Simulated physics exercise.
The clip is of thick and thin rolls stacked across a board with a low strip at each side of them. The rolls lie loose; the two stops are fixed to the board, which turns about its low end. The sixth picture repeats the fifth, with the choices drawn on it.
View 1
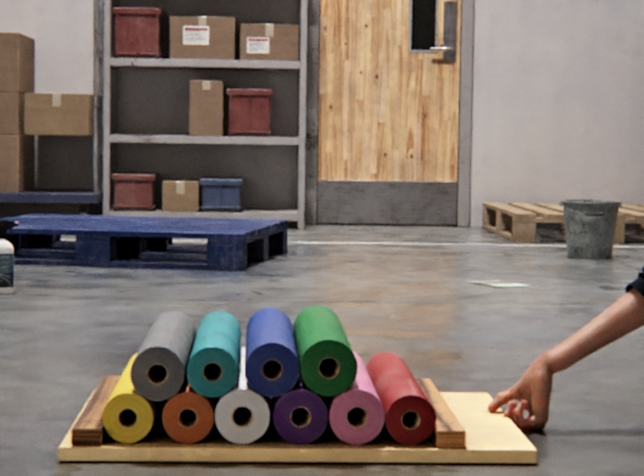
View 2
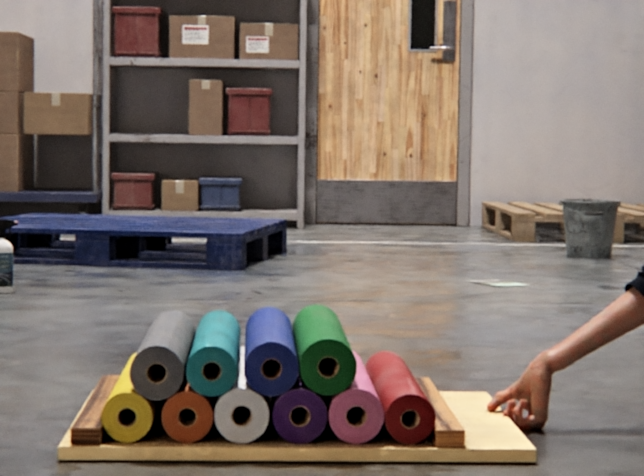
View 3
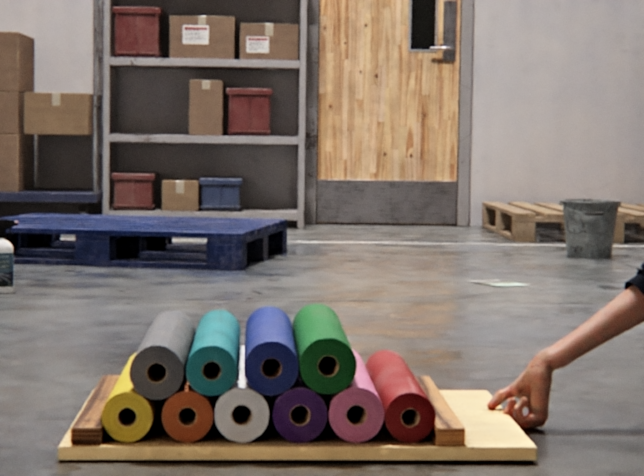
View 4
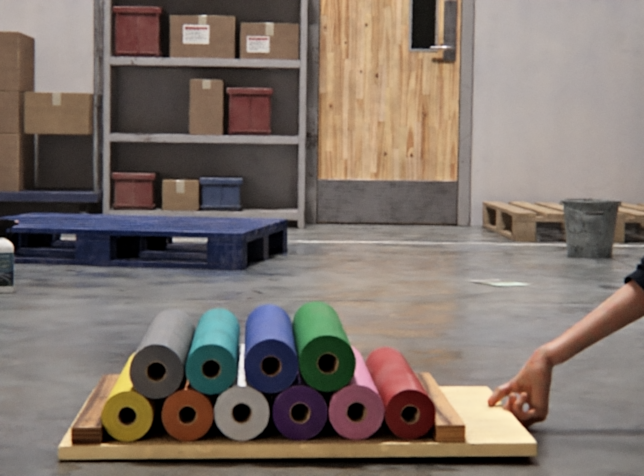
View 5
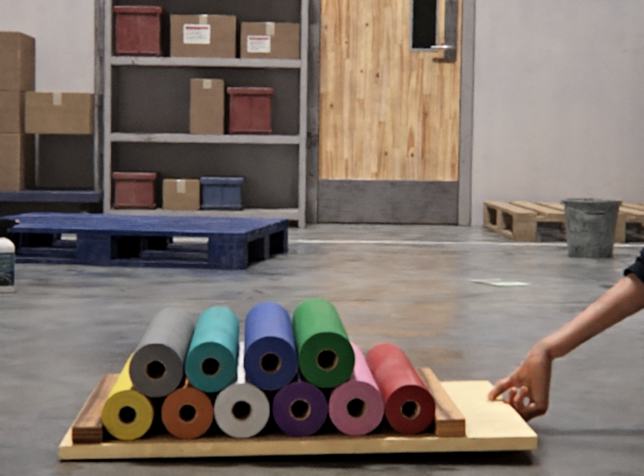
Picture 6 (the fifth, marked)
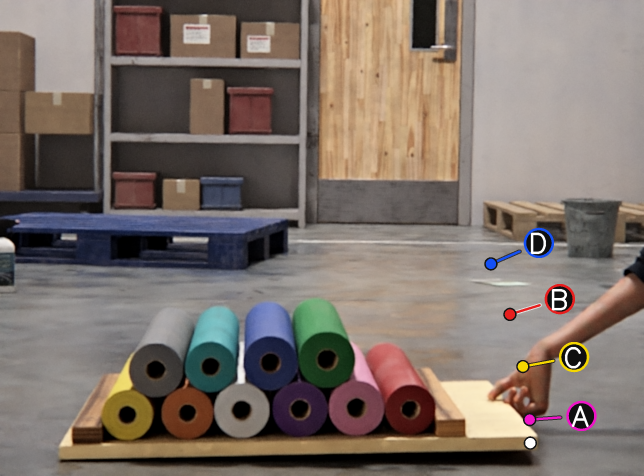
A hand reaches in from the right and grips the end of a pale wooden board on a grey storeroom floor, seen straight on from low down, with shelves, boxes and a wooden door behind. Grey, turquoise, blue and green rolls rest on a row running from yellow at left to red at right, between wooden strips. The hand slightly lifts the board's right end, while the camera stays still.
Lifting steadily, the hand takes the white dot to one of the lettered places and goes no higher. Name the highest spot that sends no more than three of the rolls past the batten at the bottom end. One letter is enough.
The highest mark that will do is D.
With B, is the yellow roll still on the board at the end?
Yes, with B.
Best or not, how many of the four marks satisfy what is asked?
The number is four.
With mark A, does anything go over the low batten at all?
No.
On the copy, A at (530, 420); B at (510, 314); C at (523, 366); D at (491, 264); the white dot at (530, 443).
On D. First, board at 15°.
Then, board at 24°.
Finally, board at 24°, none over the low batten.
By contrast, A none over the low batten; B none over the low batten; C none over the low batten.
